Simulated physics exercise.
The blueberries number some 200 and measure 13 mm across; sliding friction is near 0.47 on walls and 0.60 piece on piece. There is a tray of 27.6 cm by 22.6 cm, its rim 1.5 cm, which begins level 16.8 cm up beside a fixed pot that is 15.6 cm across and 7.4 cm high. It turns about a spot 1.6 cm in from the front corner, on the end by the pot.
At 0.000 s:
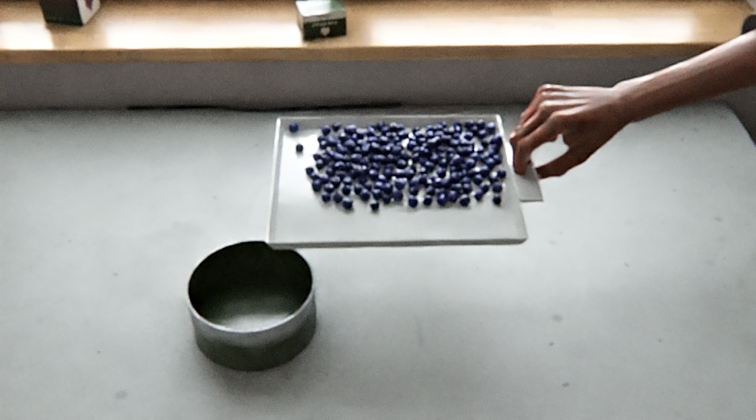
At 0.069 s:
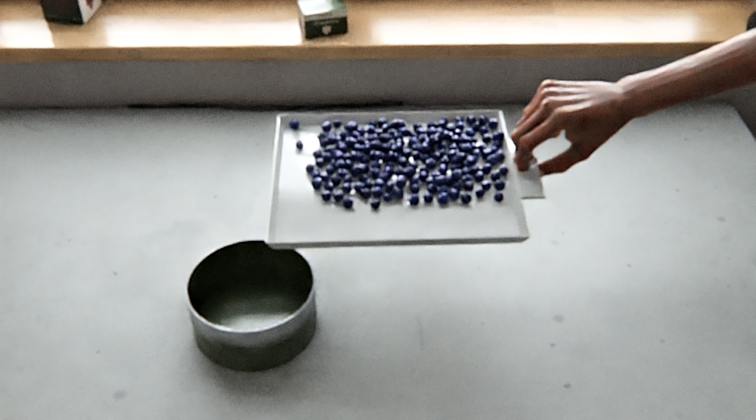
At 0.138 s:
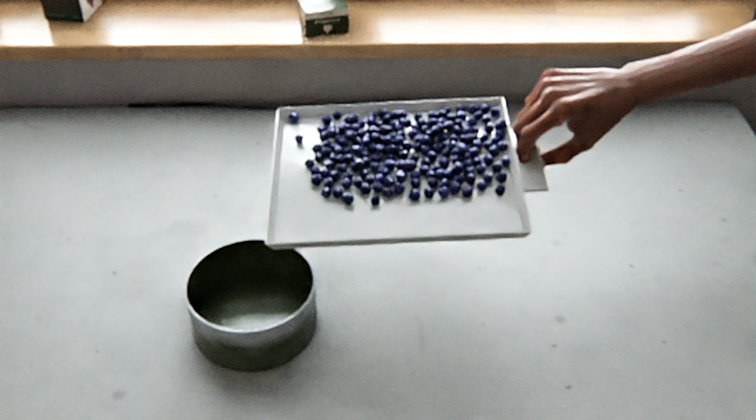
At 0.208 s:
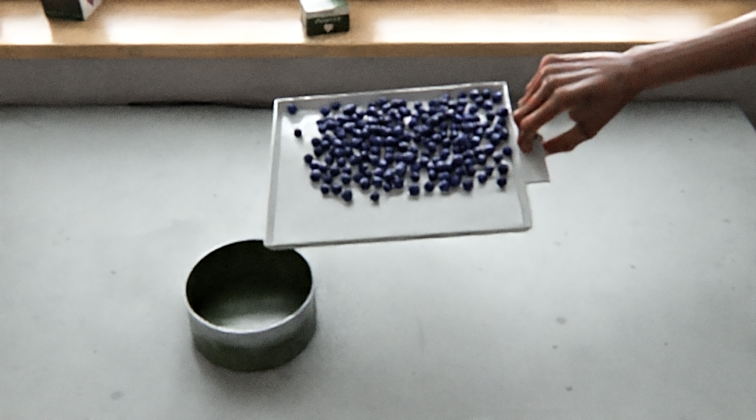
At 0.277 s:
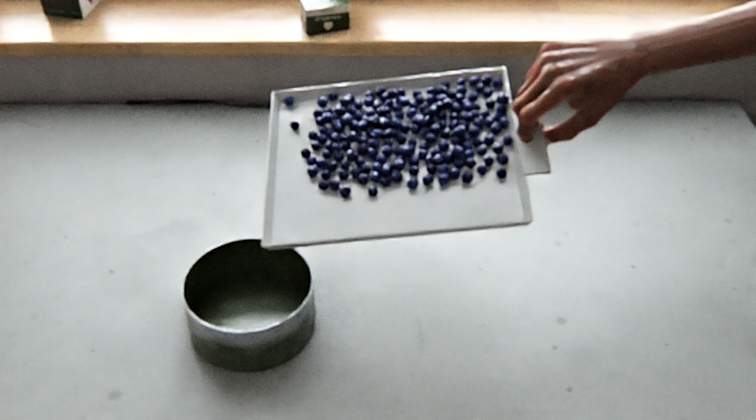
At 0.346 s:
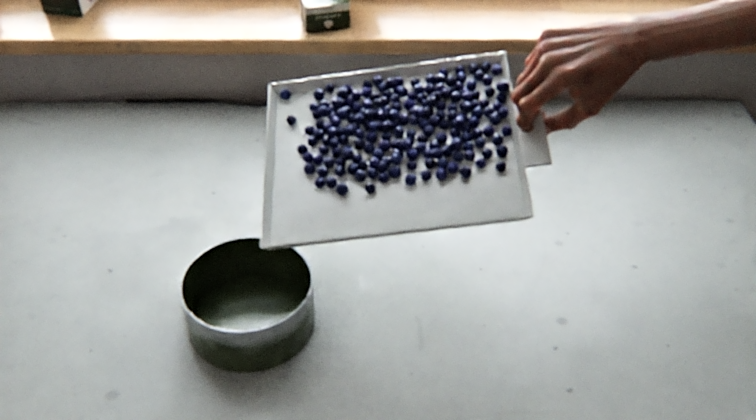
The clip shows a hand at the right holding a pale tray of blueberries above a gray surface, near a dark round pot, then steadily raising the tray's right side so it slants down toward the left.
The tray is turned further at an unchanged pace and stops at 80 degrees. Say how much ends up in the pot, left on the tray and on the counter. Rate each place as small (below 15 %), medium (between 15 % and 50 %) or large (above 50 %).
Pot - medium; tray - small; counter - large.
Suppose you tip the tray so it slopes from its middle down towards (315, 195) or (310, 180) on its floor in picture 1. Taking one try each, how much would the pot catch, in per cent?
That would be close to 65 per cent and then close to 30 per cent.
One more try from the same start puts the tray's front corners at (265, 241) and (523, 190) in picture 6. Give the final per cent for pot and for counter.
You'd end with pot at 65 and counter at 35.
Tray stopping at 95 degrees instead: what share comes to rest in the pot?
30 %.
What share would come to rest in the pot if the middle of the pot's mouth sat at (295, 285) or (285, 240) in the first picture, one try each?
Spot one: Some 20 per cent; spot two: Some 0 per cent.
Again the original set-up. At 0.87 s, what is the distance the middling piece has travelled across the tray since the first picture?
Displacement on the tray: About 11 cm.
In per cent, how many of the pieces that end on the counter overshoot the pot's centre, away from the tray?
About 30 %.
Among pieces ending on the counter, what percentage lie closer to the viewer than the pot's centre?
100 %.
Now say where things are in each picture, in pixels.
In the first picture, tray tilt 0 degrees, front corners at (273, 239) and (522, 234); middle of the pieces at (405, 157); pot at (251, 283).
In the second picture, tray tilt 1 degrees, front corners at (272, 239) and (524, 233); middle of the pieces at (406, 154).
In the third picture, tray tilt 5 degrees, front corners at (272, 239) and (526, 228), lowest corner left front; middle of the pieces at (407, 146).
In the fourth picture, tray tilt 9 degrees, front corners at (270, 240) and (527, 222), lowest corner left front; middle of the pieces at (407, 138).
In the fifth picture, tray tilt 13 degrees, front corners at (268, 241) and (527, 217), lowest corner left front; middle of the pieces at (405, 128).
In the sixth picture, tray tilt 17 degrees, front corners at (266, 242) and (527, 211), lowest corner left front; middle of the pieces at (403, 120); pot at (247, 281). Its pace works out near 60 degrees a second.
After 0.87 s, tilt 47 degrees; the tray holds 95 %, the pot 0 %.
After 1.21 s, tilt 66 degrees; the tray holds 75 %, the pot 5 %.
After 1.65 s, tilt 80 degrees; the tray holds 5 %, the pot 20 %.
At rest (2.6 s), pot 30 %, tray 0 %, counter 70 %.
